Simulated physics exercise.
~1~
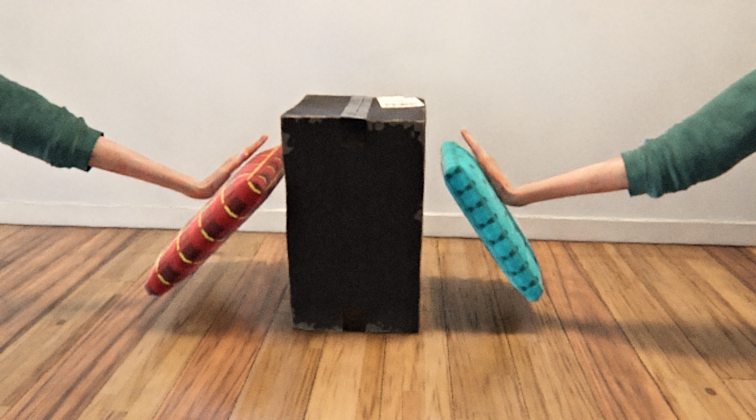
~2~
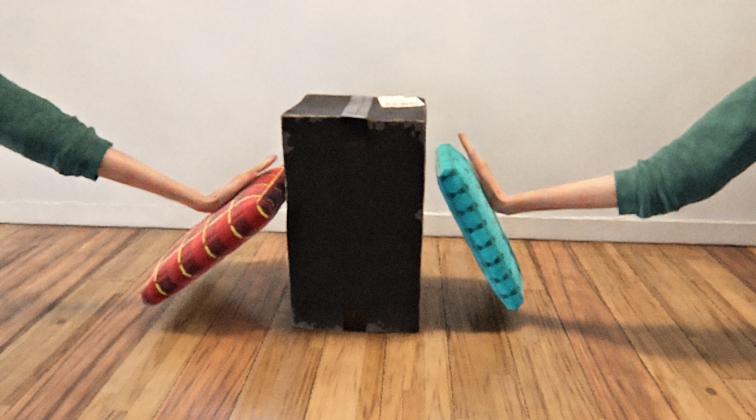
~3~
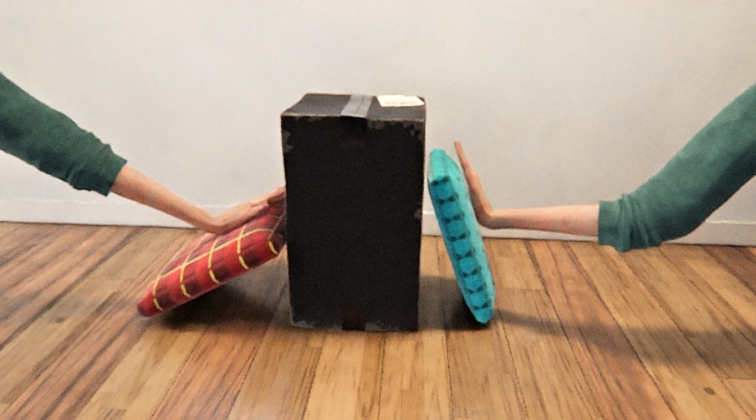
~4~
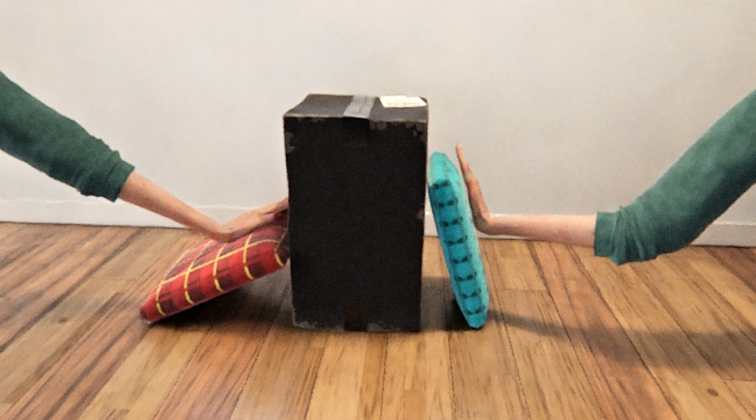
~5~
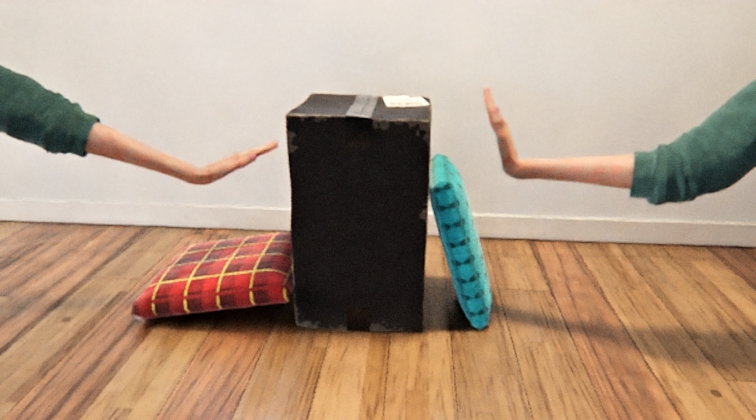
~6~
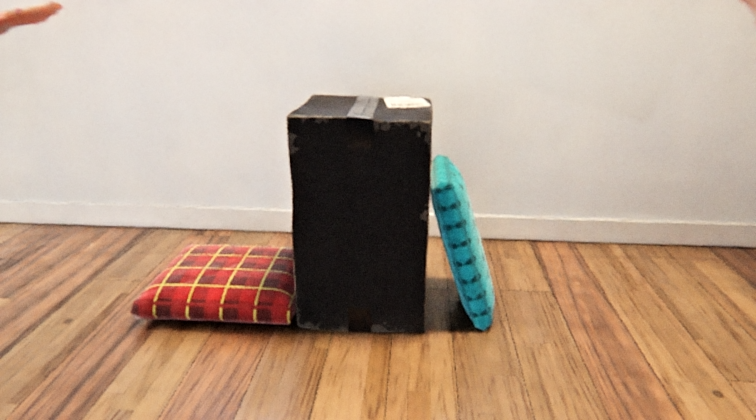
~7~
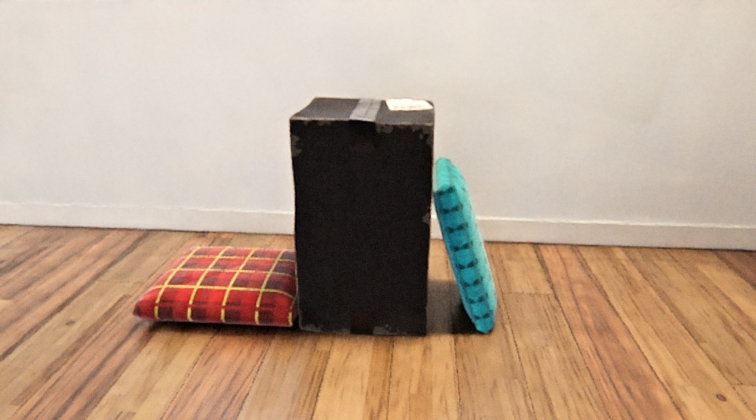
A red plaid cushion slides flat beside a black box while a turquoise pillow stays leaning.
